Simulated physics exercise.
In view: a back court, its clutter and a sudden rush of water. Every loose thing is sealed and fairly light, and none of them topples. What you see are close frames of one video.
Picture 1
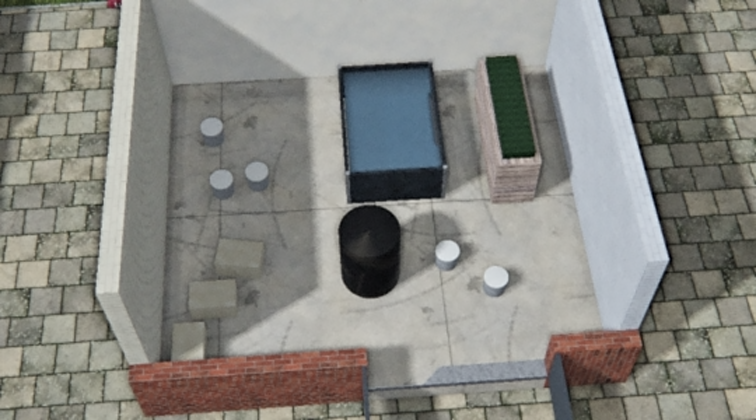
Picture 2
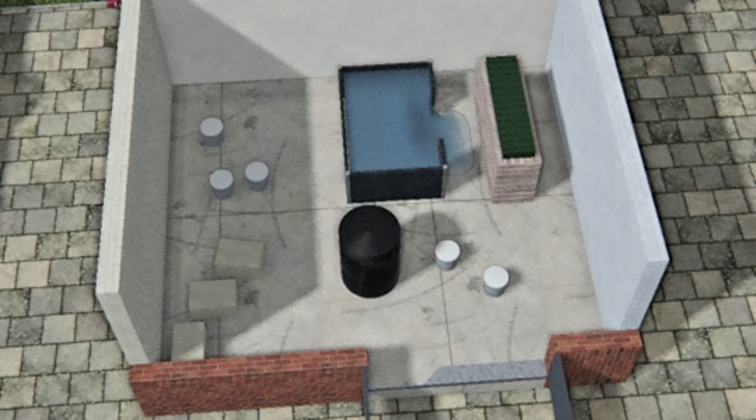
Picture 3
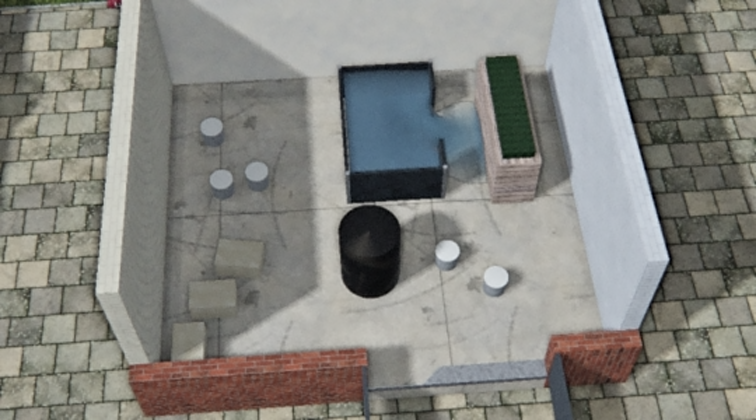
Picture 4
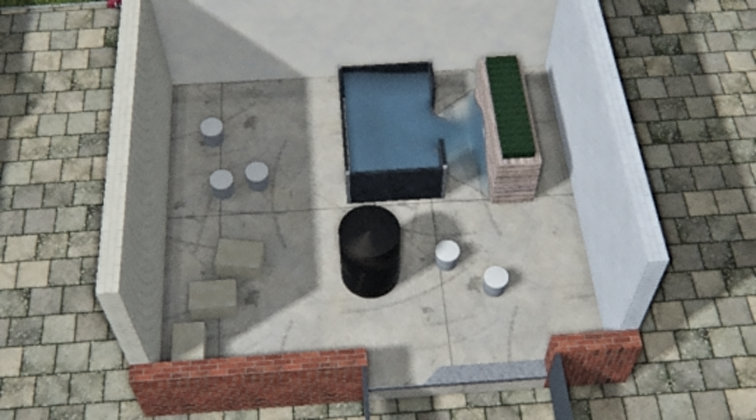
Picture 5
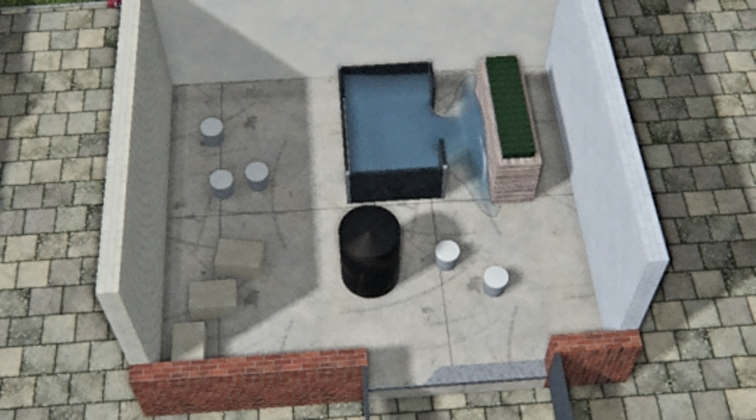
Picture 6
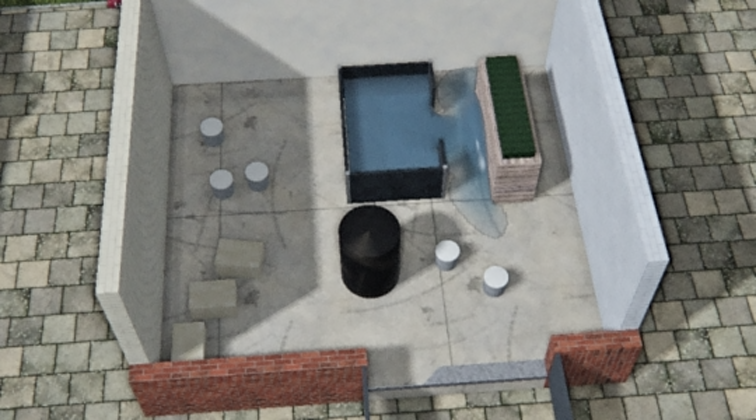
In a walled court, water bursts from a tank's right side and spreads beside a planter.
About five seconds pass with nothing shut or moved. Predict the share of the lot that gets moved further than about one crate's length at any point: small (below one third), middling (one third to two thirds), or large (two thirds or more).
The share is middling, from one third to two thirds.
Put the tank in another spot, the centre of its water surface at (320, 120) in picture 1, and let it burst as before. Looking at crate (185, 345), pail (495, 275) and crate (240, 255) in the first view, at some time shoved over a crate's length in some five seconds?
Lab note - in sequence: Less than that; displaced that much; less than that.
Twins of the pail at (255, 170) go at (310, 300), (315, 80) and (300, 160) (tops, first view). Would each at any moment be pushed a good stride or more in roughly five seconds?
So, in order, the copies go nowhere much, a long way, nowhere much.
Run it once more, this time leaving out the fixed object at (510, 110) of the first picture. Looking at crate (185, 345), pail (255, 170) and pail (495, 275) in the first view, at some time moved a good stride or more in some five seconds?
One by one: Stayed put, stayed put, got displaced.
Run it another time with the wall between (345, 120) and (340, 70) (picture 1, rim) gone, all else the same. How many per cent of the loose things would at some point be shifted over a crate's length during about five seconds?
80 % or thereabouts.
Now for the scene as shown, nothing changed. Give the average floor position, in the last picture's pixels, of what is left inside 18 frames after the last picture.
Roughly at (223, 238) in the last view.
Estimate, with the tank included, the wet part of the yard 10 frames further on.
Estimate: 50 %.
A moment on, 0 of 8 are well off their spots; 0 afloat.
Next, 2 of 8 are well off their spots; 0 afloat.
Later, 2 of 8 are well off their spots; 0 afloat.
In the end, 3 of 8 are well off their spots, and 3 have been at some point; 0 afloat.
